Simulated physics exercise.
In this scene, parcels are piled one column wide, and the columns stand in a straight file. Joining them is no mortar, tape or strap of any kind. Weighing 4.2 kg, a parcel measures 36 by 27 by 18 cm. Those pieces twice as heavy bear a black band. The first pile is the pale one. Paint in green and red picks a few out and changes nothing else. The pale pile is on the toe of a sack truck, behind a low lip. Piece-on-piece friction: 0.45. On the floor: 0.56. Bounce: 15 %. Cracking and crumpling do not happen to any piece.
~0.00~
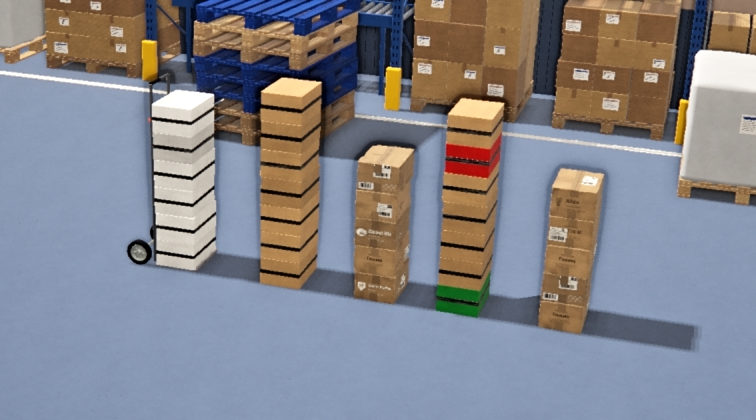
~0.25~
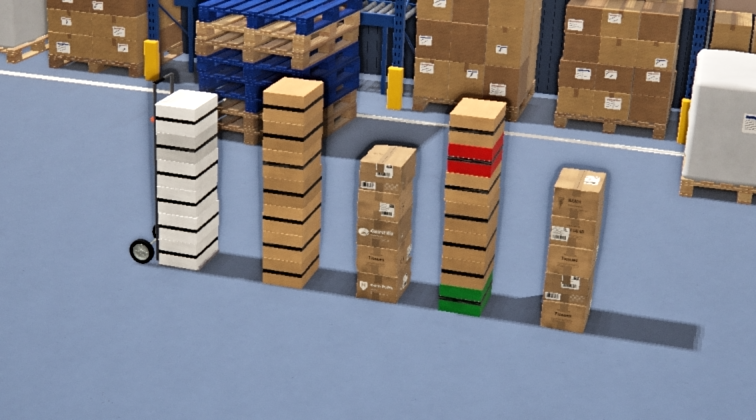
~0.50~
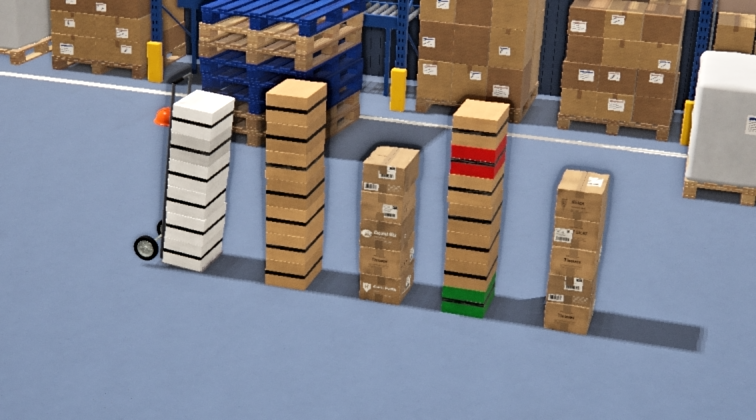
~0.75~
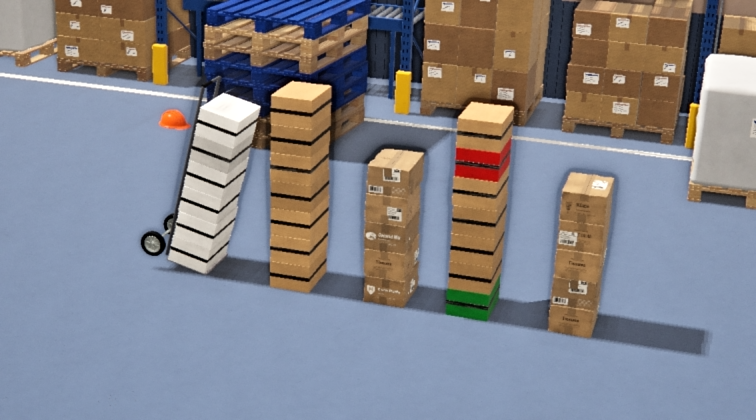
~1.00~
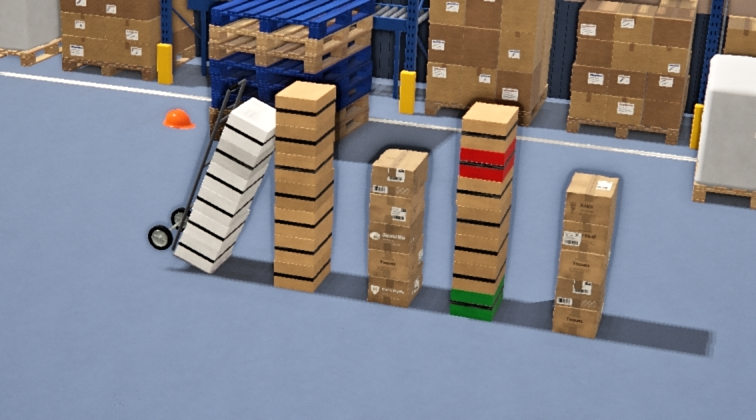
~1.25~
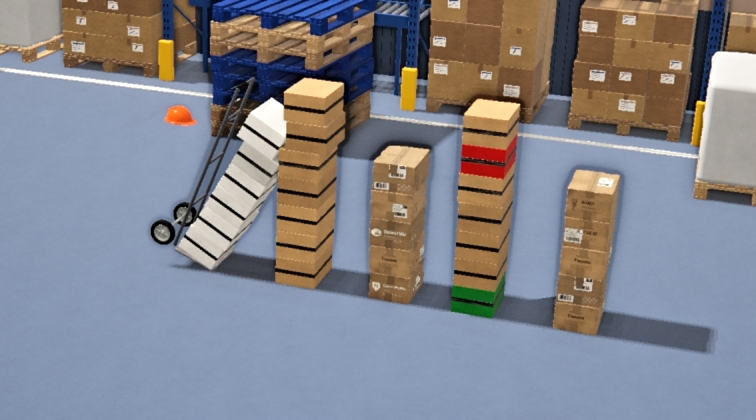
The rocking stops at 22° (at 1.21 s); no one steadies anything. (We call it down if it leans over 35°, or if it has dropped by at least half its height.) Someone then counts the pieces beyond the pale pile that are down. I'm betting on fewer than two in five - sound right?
No, more than two in five.
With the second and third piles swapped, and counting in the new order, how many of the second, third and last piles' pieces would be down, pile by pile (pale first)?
Down per pile: Second 4, third 7, last 5.
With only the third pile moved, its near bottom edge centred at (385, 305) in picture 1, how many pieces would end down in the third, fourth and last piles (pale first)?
Down counts: Third 4, fourth 7, last 5.
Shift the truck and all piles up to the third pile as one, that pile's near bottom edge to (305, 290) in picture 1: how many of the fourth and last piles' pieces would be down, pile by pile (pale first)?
That would give fourth 6, last 4.
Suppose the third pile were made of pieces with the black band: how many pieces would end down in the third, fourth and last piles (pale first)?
Third: 5; fourth: 7; last: 5.
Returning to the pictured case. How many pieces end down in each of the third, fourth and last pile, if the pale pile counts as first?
The third pile gives 4, the fourth 7, the last 5.
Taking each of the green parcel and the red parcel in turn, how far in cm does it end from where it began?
Green ends up some 10 cm away; red ends up some 180 cm away.
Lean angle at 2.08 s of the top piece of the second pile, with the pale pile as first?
20°.
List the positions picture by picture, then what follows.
In the first frame (pixels give the middle of a visible side), truck frame (152, 121) 0° forward; green parcel (457, 301); red parcel (467, 161); none of the others has stirred.
In the second frame, truck frame (155, 120) 1° forward; red parcel (469, 161).
In the third frame, truck frame (171, 120) 6° forward, top of the pale pile leaning 6°; red parcel (472, 162); none of the others has stirred.
In the fourth frame, truck frame (196, 122) 13° forward, top of the pale pile leaning 13°; red parcel (477, 165); none of the others has stirred.
In the fifth frame, truck frame (218, 124) 20° forward, top of the pale pile leaning 22°; red parcel (481, 165); none of the others has stirred.
In the sixth frame, truck frame (225, 121) 22° forward, top of the pale pile leaning 29°; red parcel (483, 162); green parcel (472, 302); movement in 3 of them.
After 2.08 s, 6 of the pale pile down; none of the 24 other parcels down, 7 disturbed.
After 2.54 s, 6 of the pale pile down; 7 of the 24 other parcels down; red parcel 43 mm from its place.
After 3.18 s, 6 of the pale pile down; 13 of the 24 other parcels down; green parcel 34° from how it stood; red parcel 30° from how it stood, 10 cm lower.
After 3.66 s, 6 of the pale pile down; 23 of the 24 other parcels down; red parcel 46° from how it stood, 66 cm lower; green parcel 44° from how it stood.
In the end (4.7 s), 6 of the pale pile down; 23 of the 24 other parcels down; green parcel 44° from how it stood; red parcel 36° from how it stood, 85 cm lower. That is 96 per cent. From the last view, middles, green parcel near (495, 283), red parcel near (742, 328).
